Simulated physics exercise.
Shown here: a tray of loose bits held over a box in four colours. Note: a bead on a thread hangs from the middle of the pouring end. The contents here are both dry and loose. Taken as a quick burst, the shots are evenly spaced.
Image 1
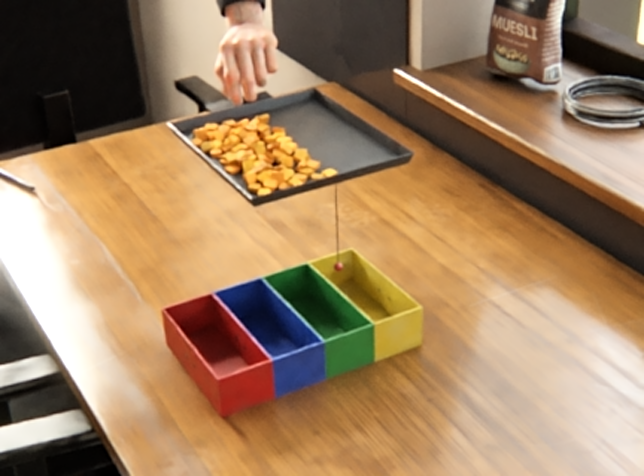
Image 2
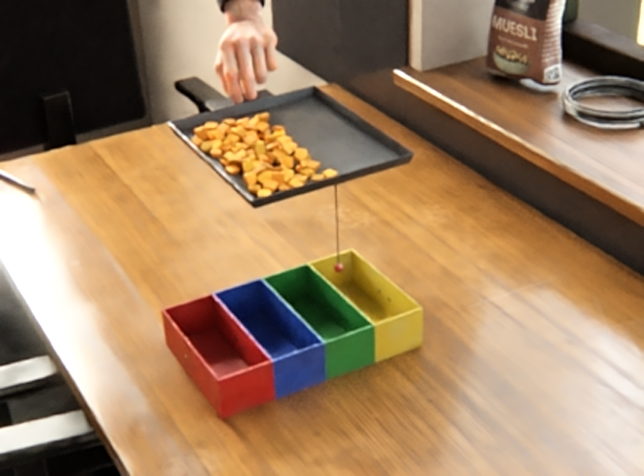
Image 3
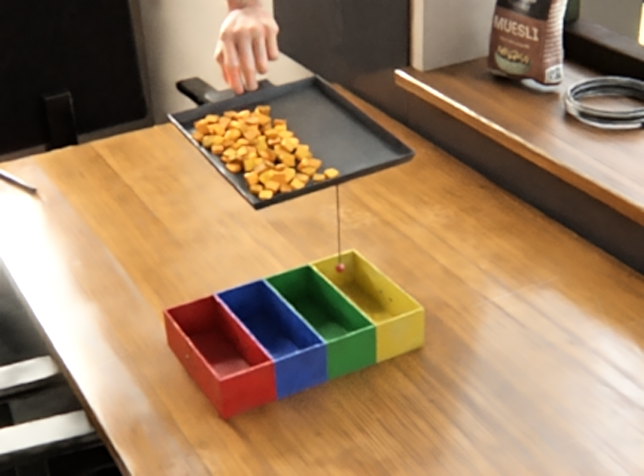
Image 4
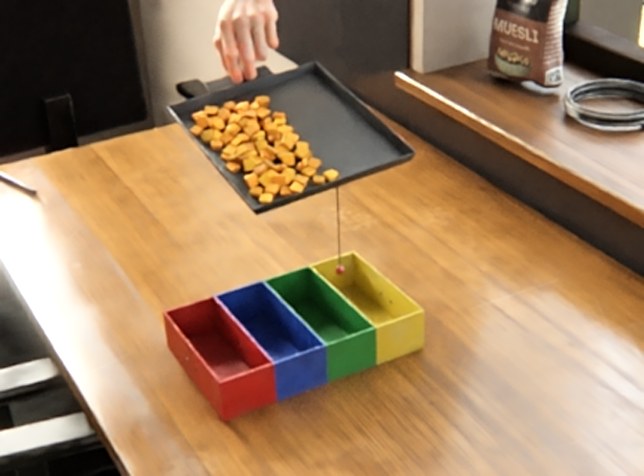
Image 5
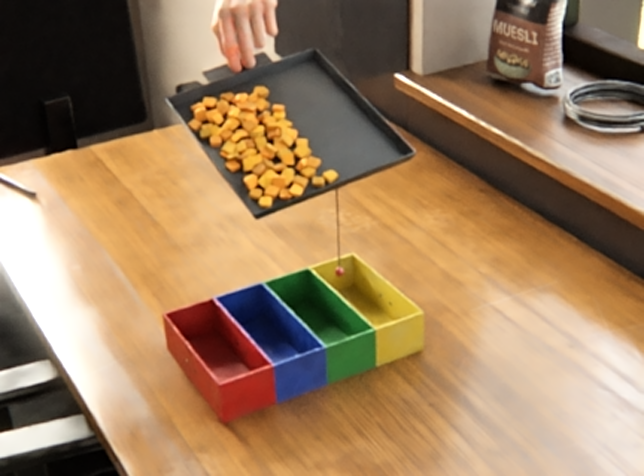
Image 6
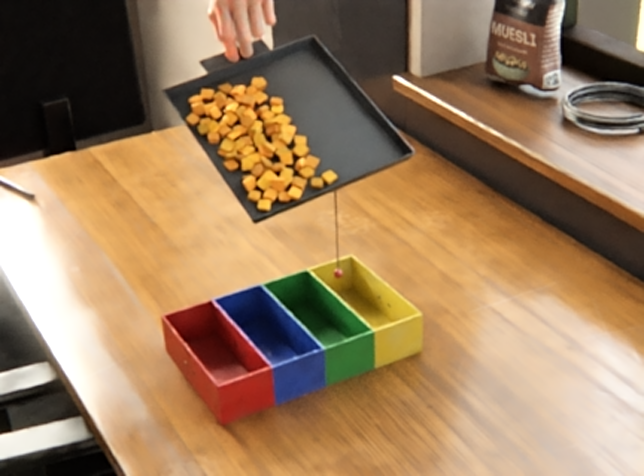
A hand at the back of a dark tray of small orange-brown crackers raised that end steadily, slanting the tray toward its front left corner above a still red, blue, green and yellow box.
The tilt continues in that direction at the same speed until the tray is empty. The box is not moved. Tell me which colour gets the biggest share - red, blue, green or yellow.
The biggest share goes to blue.
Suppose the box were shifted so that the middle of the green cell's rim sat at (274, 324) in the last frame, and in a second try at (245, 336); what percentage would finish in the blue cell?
You'd end up with around 10 per cent and then around 0 per cent.
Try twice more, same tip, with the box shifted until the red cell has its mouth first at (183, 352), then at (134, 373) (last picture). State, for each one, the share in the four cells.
Close to 100 %, followed by close to 90 %.
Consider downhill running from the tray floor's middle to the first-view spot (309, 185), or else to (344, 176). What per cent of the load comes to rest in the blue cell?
50 per cent, then 0 per cent.
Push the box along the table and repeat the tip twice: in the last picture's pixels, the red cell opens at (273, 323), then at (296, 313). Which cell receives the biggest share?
Attempt 1 - red; attempt 2 - that red cell.
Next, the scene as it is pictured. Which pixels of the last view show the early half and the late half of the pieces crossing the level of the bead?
(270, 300), then (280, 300).
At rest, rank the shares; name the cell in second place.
Rank 2: The green cell.
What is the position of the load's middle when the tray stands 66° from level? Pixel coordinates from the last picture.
(267, 190).
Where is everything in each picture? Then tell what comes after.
The first picture shows corners of the pouring end (253, 196) and (409, 152), level; middle of the load (258, 152), small crackers; bead on its thread (338, 267); red cell (246, 385); blue cell (299, 366); green cell (350, 348); yellow cell (398, 330).
The second picture shows corners of the pouring end (254, 198) and (409, 153), level; middle of the load (258, 151).
The third picture shows corners of the pouring end (255, 200) and (411, 151), tipped barely, lowest at the left corner; middle of the load (259, 147).
The fourth picture shows corners of the pouring end (255, 206) and (411, 151), tipped a little, lowest at the left corner; middle of the load (259, 144).
The fifth picture shows corners of the pouring end (255, 211) and (411, 151), tipped clearly, lowest at the left corner; middle of the load (258, 140).
The sixth picture shows corners of the pouring end (254, 216) and (410, 151), tipped clearly, lowest at the left corner; middle of the load (256, 136); red cell (246, 392); blue cell (299, 373); green cell (350, 355); yellow cell (398, 337).
Just after the last frame, tray tipped steeply; almost all on the tray; just a few falling or outside the box.
A moment on, tray tipped past a quarter turn; just a few on the tray; roughly two thirds in the blue cell; roughly a quarter in the green cell; just a few in the red cell; about a tenth falling or outside the box.
Further on, tray tipped past a quarter turn; roughly two thirds in the blue cell; roughly a quarter in the green cell; just a few in the red cell; just a few falling or outside the box.
When it is over, tray tipped past a quarter turn; roughly two thirds in the blue cell; roughly a quarter in the green cell; just a few in the red cell; not one in the yellow cell; just a few outside the box.
